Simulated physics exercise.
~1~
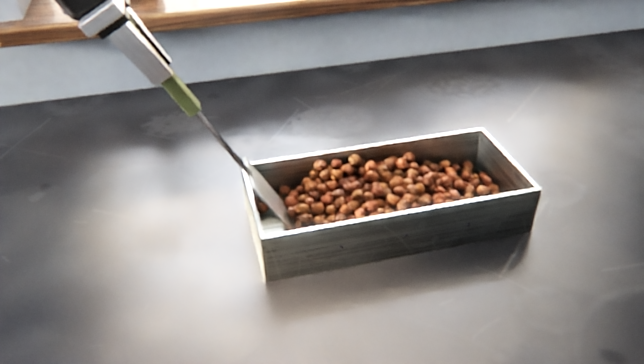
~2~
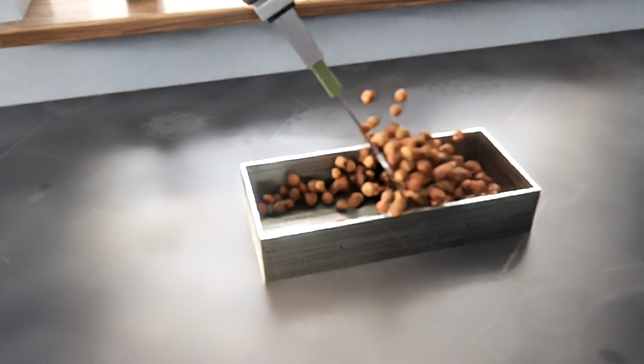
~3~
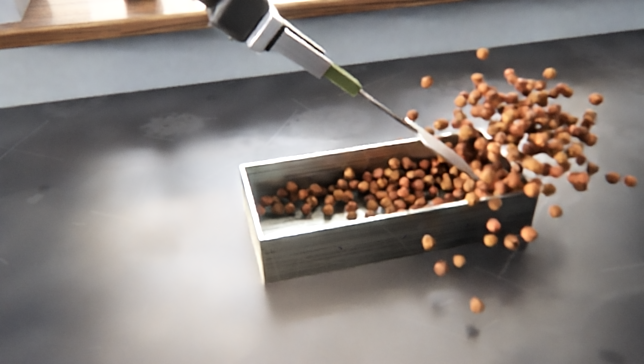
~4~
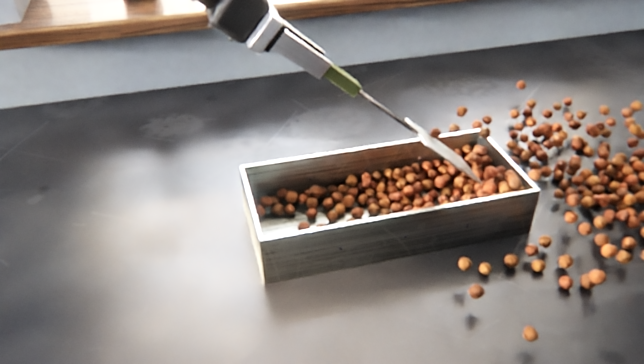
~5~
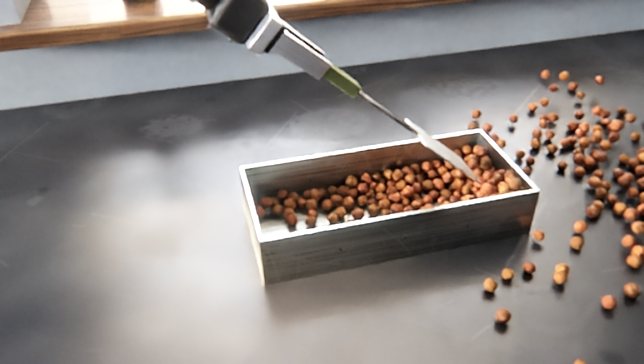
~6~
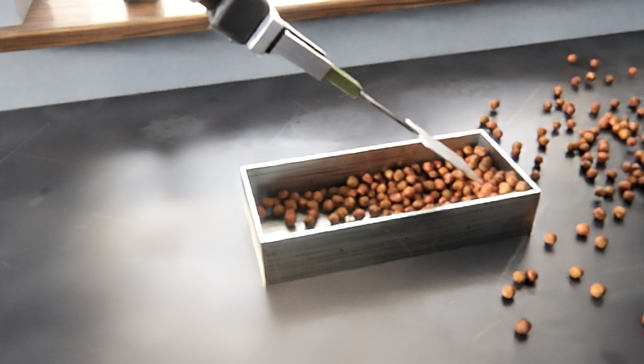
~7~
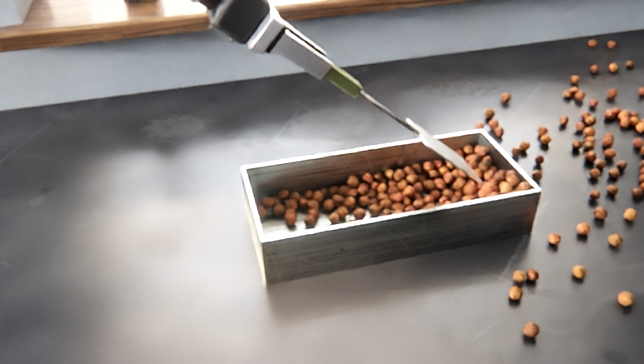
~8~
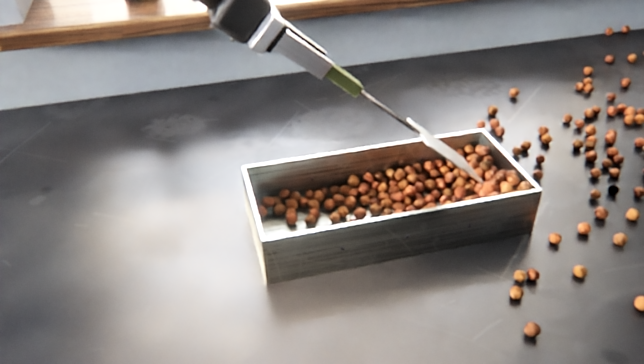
A robot arm with a spatula swept quickly rightward through a trough of hazelnuts, flinging many over the far right end and scattering them across the dark table, then held still over the trough, where a good pile remained, mostly toward the right.
